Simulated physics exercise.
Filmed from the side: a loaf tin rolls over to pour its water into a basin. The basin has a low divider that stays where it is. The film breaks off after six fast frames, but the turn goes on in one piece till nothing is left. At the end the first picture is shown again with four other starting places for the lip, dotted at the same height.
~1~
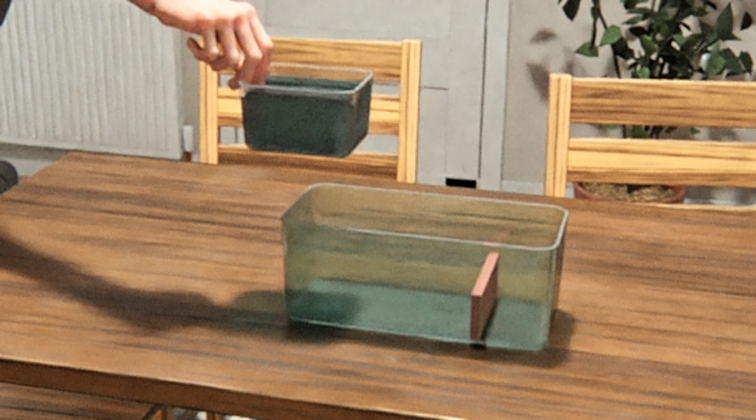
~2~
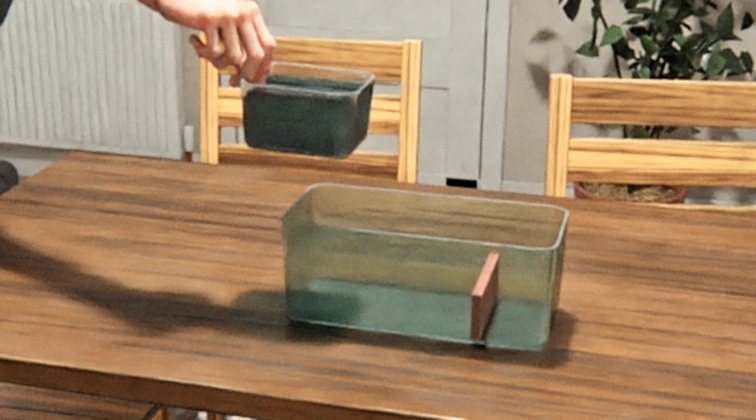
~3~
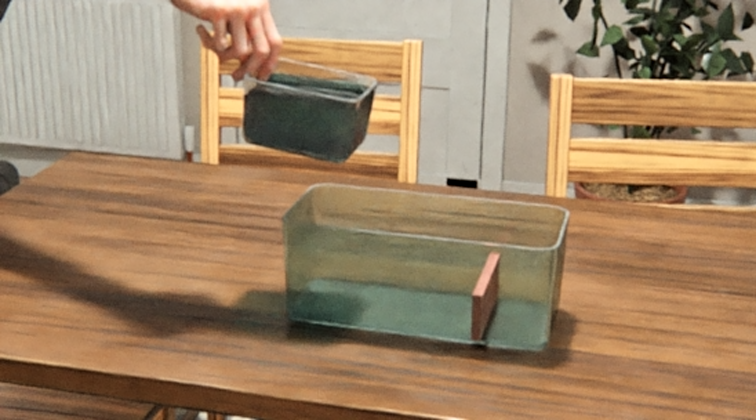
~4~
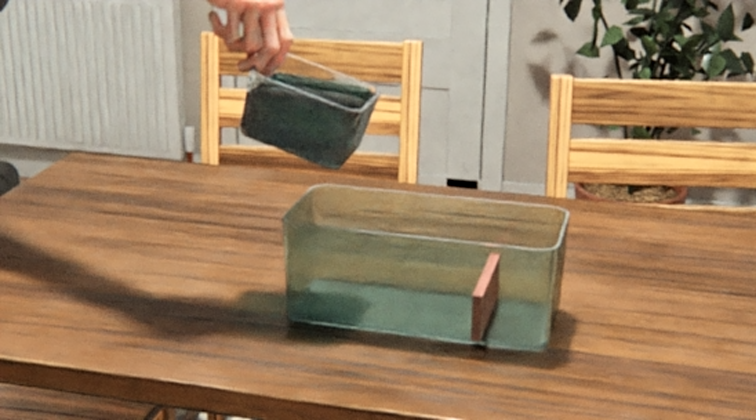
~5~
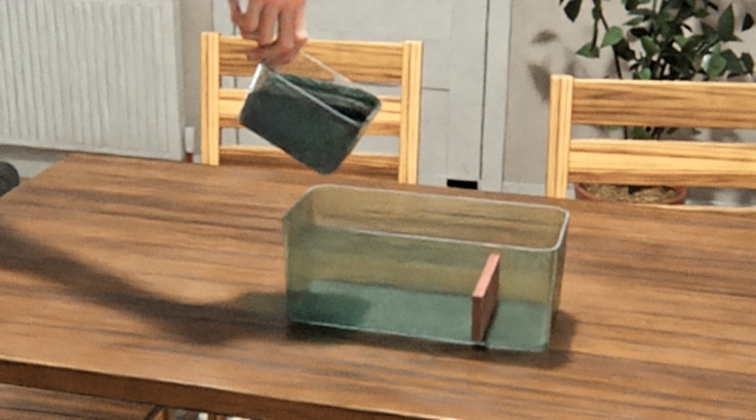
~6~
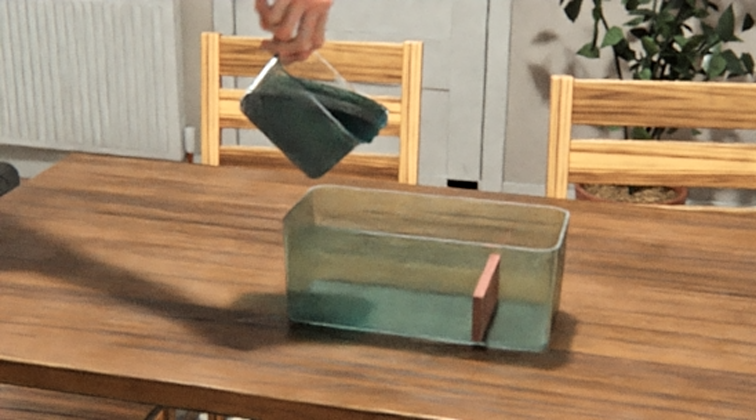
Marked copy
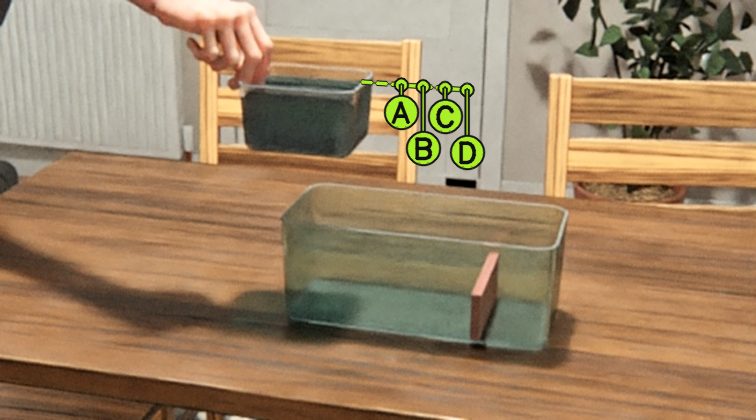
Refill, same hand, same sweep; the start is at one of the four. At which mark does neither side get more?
Dot D does it best.
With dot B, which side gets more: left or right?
The left one.
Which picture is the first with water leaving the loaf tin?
Picture 5.
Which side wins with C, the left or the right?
More ends on the left.
On the marked copy, A at (401, 84); B at (423, 86); C at (445, 88); D at (467, 90).
If A is chosen, about 86 % ends left of the wall and 9 % right of it; 6 % is lost outside.
If B is chosen, about 82 % ends left of the wall and 10 % right of it; 8 % is lost outside.
If C is chosen, about 67 % ends left of the wall and 25 % right of it; 8 % is lost outside.
If D is chosen, about 48 % ends left of the wall and 45 % right of it; 7 % is lost outside.
